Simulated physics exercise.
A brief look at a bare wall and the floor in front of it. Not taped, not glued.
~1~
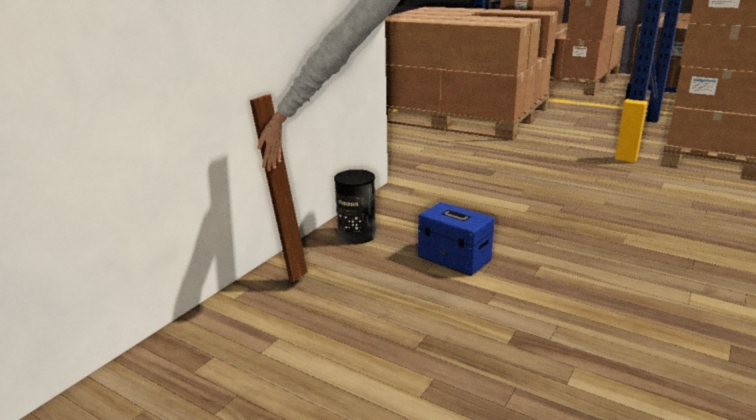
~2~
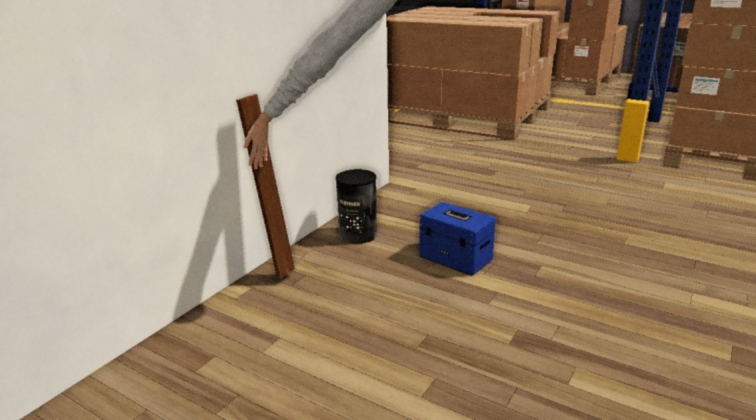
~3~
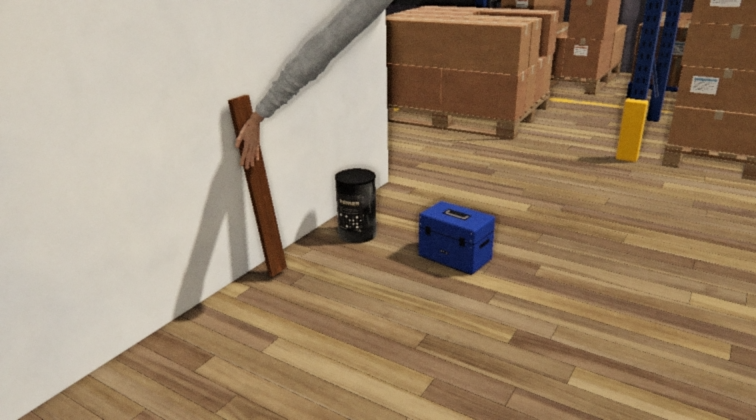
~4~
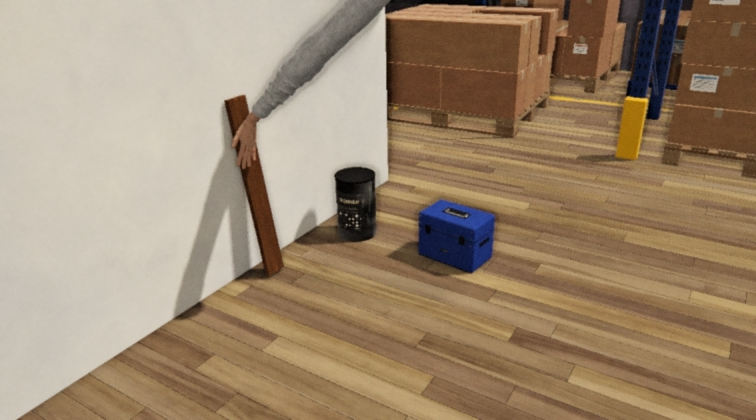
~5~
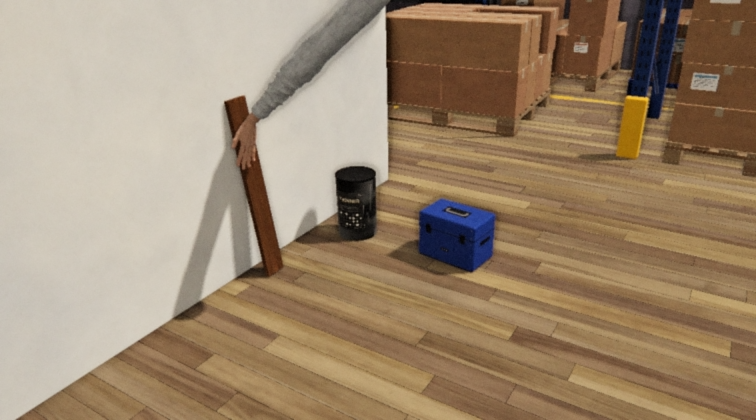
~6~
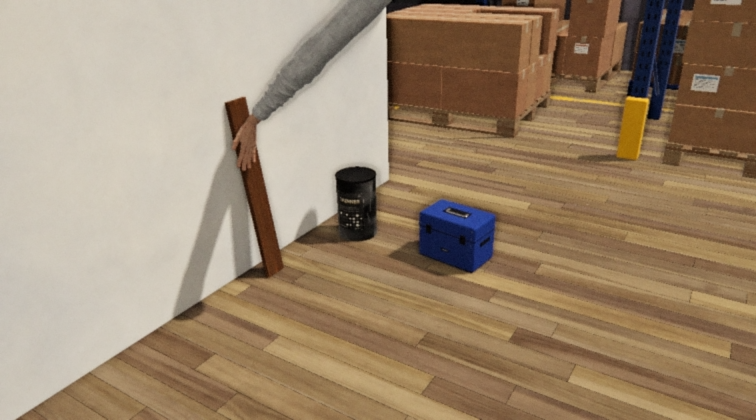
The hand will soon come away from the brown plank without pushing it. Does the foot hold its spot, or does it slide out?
The foot holds its spot.
Then, 0.40 s past the last view, nothing moves.
Then, 0.90 s past the last view, brown plank resting near (256, 191).
Finally, all 3 still in place. Final places as the last picture's camera would see them, brown plank near (256, 191). The plank holds.
